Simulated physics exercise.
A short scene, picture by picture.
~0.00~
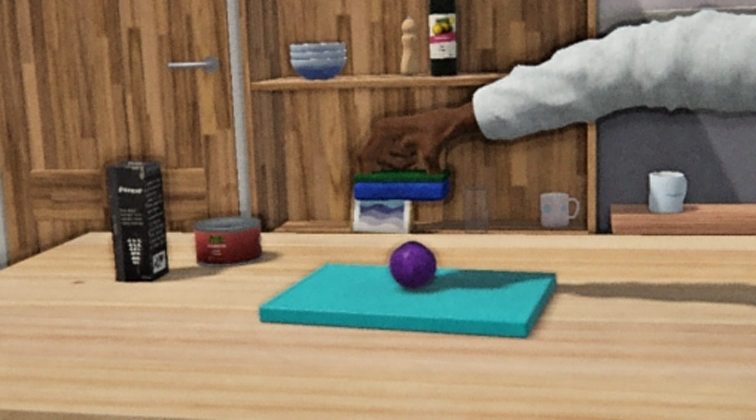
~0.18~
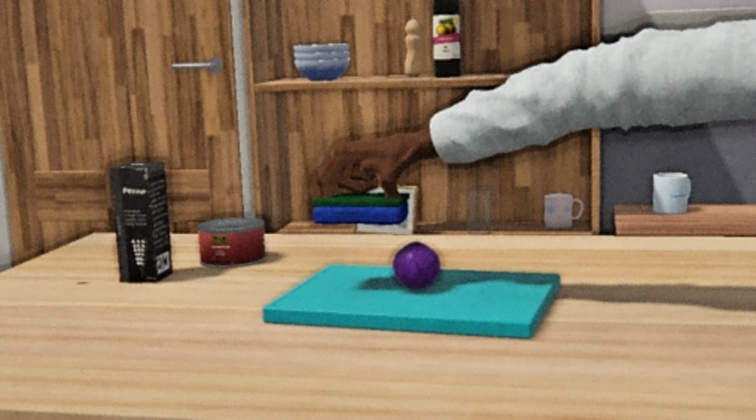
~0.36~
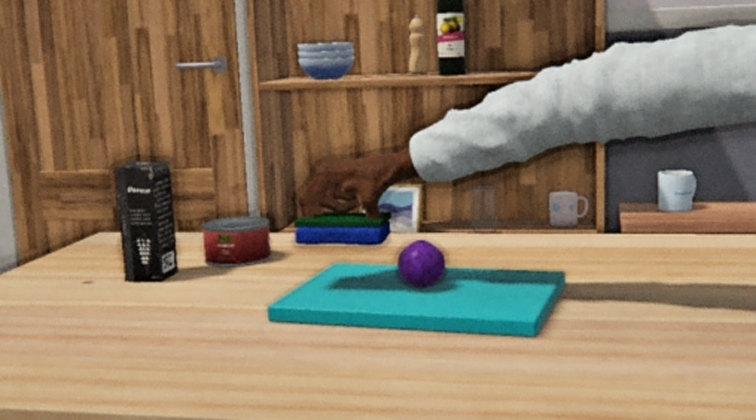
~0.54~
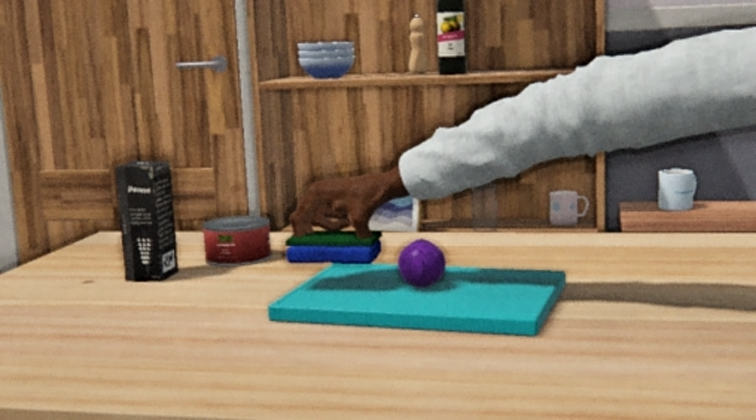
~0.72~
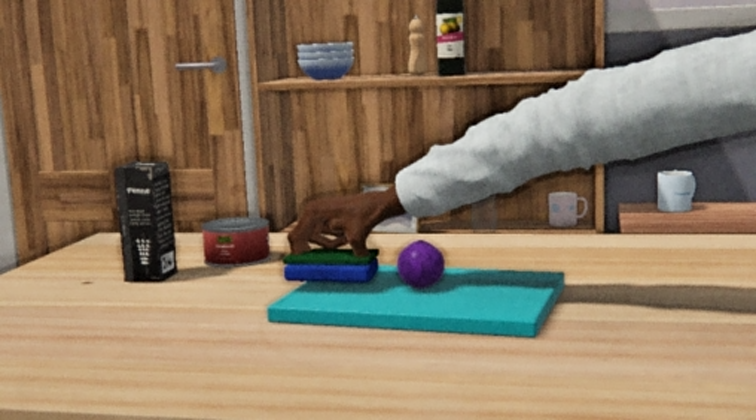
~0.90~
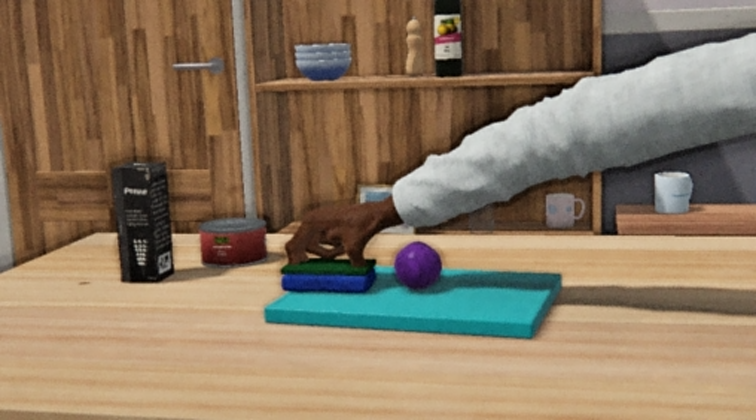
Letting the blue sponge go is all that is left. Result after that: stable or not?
My guess is a success.
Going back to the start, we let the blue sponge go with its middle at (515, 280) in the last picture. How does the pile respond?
Well, it is fine after that.
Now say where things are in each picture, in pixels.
On its way; blue sponge (403, 185); purple onion (413, 265), in the first frame.
On its way; blue sponge (362, 209); red tub (232, 242), in the second frame.
On its way; blue sponge (344, 229); purple onion (421, 264), in the third frame.
On its way; blue sponge (335, 247); red tub (237, 241), in the fourth frame.
On its way; blue sponge (332, 265); purple onion (421, 265), in the fifth frame.
In place under the hand; blue sponge (329, 275); red tub (234, 242), in the sixth frame.
Around 1.10 s, nothing moves.
Around 1.40 s, blue sponge resting near (329, 275).
Finally (2.0 s), all 5 still in place. Final places as the last picture's camera would see them, blue sponge near (329, 275). The pile keeps its balance.
